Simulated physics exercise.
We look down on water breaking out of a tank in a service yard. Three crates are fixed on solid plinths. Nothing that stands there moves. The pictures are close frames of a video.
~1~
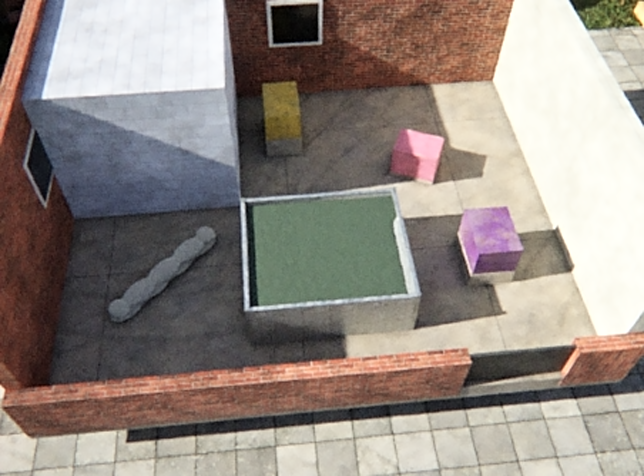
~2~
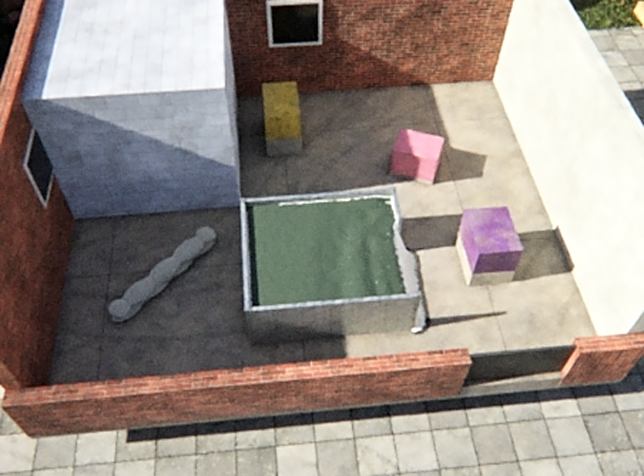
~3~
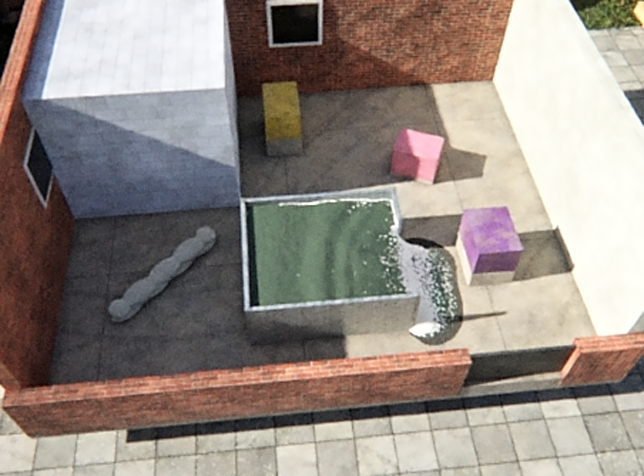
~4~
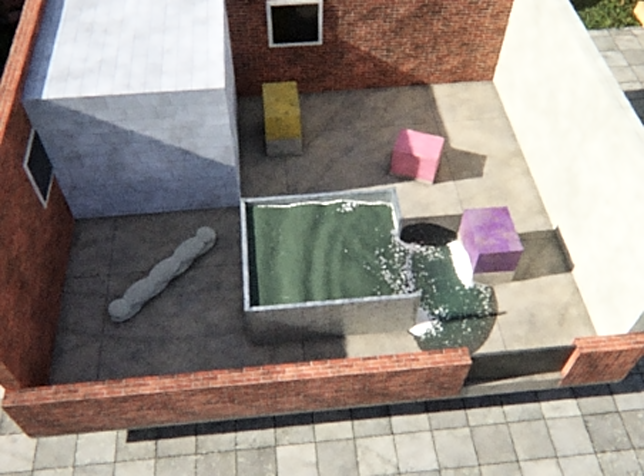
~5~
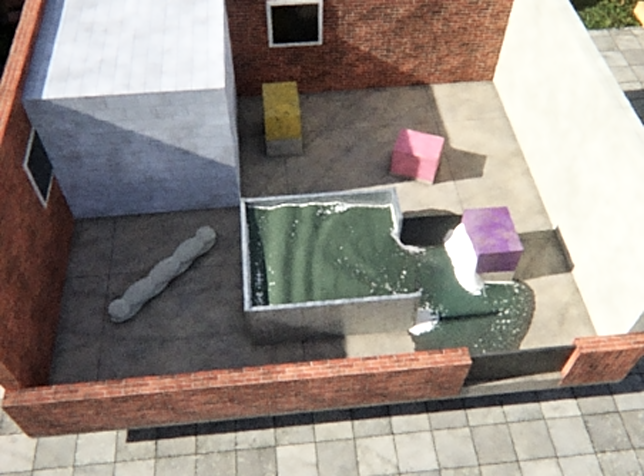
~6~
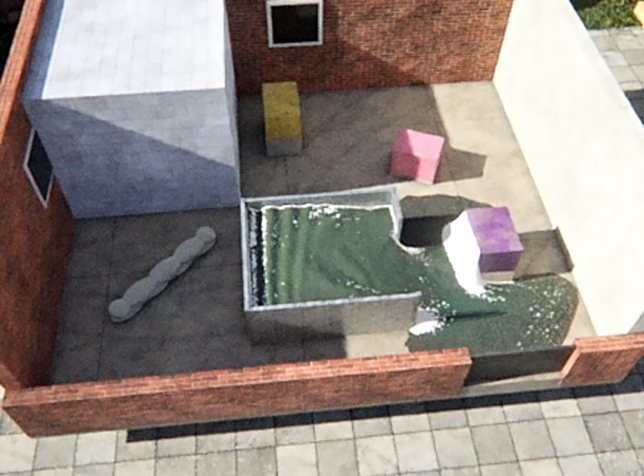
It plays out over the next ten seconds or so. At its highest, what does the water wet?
In the end: The pink crate gets wet; the yellow crate stays dry; the purple crate gets wet.
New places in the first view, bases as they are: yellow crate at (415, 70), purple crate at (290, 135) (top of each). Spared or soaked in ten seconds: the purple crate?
One by one: The purple one is safe.
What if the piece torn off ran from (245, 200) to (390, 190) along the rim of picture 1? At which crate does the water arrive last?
Last comes the purple crate.
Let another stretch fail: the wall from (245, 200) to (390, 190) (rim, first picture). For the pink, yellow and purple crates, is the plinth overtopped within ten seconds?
Then: Pink crate is wetted, yellow crate gets wet, purple crate remains dry.
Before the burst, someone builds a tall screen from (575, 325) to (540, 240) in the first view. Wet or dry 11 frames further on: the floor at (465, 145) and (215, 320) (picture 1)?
As listed: Covered, no water.
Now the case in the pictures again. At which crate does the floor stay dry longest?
Last comes the yellow crate.
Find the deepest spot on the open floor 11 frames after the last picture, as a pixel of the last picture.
Around (593, 359).
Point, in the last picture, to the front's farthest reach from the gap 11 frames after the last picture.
Near (493, 83).
A moment on, water covers 25 % of the floor; the pink crate water round its plinth, the yellow crate not reached, the purple crate water round its plinth.
Next, water covers 45 % of the floor; the pink crate water round its plinth, the yellow crate water round its plinth, the purple crate water round its plinth.
Then, water covers 60 % of the floor; the pink crate water round its plinth, the yellow crate water round its plinth, the purple crate water round its plinth.
Later, water covers 85 % of the floor; the pink crate water round its plinth, the yellow crate water round its plinth, the purple crate water round its plinth.
In the end, water covers 100 % of the floor; the pink crate was topped, the yellow crate stayed above the water, the purple crate was topped.
